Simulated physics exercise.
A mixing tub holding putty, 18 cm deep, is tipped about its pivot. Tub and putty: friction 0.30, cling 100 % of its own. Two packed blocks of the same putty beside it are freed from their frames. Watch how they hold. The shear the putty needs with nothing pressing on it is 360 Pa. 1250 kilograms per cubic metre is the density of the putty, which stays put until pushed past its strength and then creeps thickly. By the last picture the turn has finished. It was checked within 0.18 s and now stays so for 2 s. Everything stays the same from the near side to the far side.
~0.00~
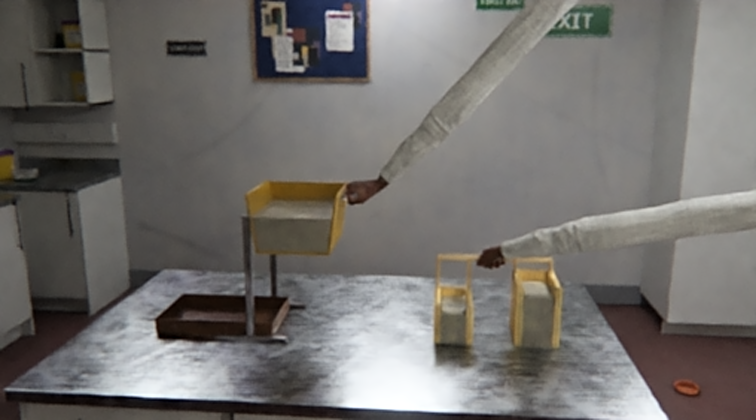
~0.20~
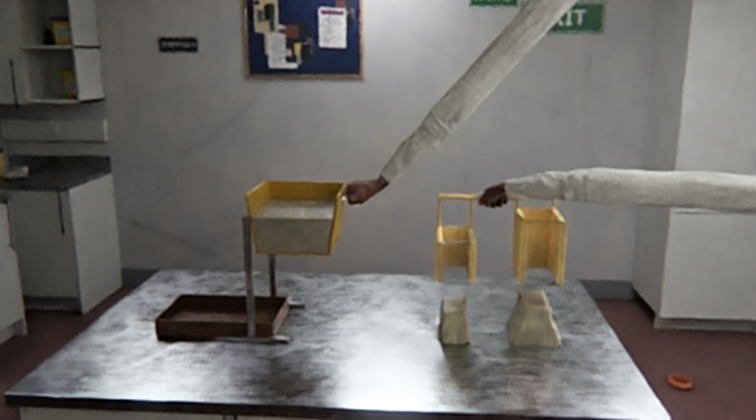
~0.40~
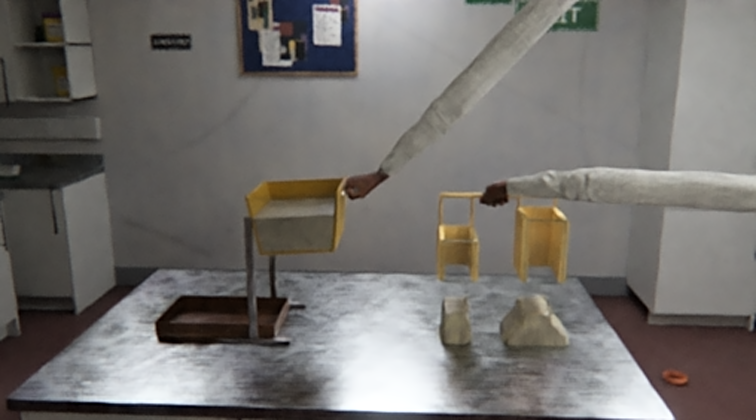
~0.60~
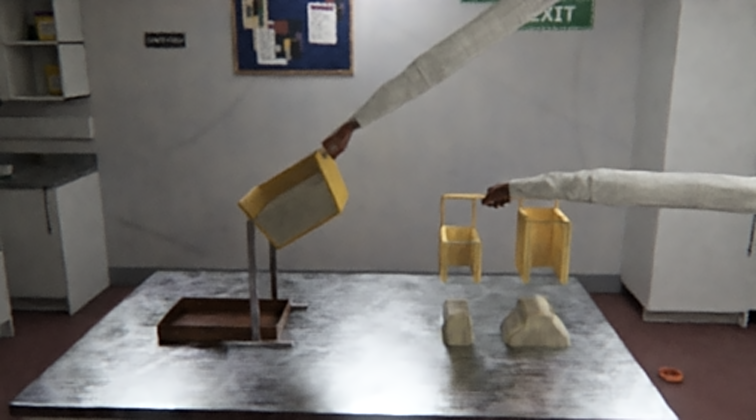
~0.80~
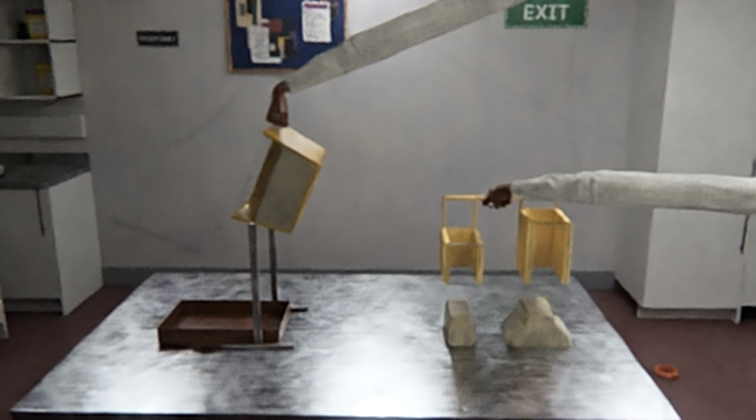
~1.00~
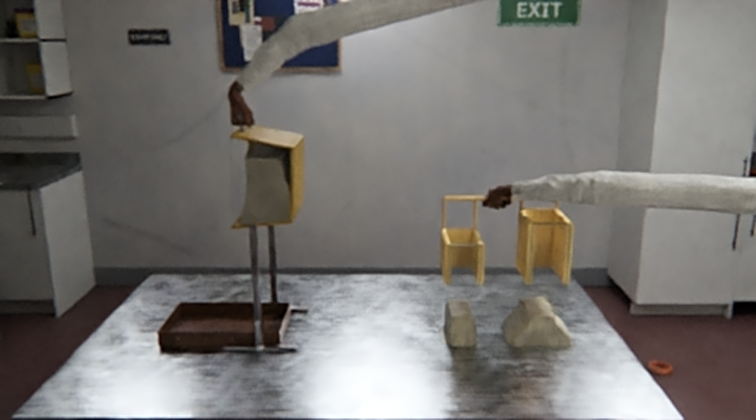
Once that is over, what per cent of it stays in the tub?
Some 44 per cent stays in the tub.
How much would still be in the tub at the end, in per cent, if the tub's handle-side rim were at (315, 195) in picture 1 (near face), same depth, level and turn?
That would leave about 55 % in the tub.
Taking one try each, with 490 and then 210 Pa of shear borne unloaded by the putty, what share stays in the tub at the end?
Going in order, it's 50 % and then 35 %.
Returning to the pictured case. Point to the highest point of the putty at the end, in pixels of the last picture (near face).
I'd say it peaks at roughly (272, 199) in the last picture.
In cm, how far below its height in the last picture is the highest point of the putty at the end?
About 13 cm.
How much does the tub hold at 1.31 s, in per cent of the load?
About 50 %.
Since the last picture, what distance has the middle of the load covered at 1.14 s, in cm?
About 7 cm.
After 1.14 s, the tub is at 87 degrees and holds 83 %.
After 1.31 s, the tub is at 87 degrees and holds 48 %.
After 1.48 s, the tub is at 87 degrees and holds 44 %.
After 1.65 s, the tub is at 87 degrees and holds 44 %.
After 3.00 s, at the end, the tub is at 87 degrees and holds 44 %.
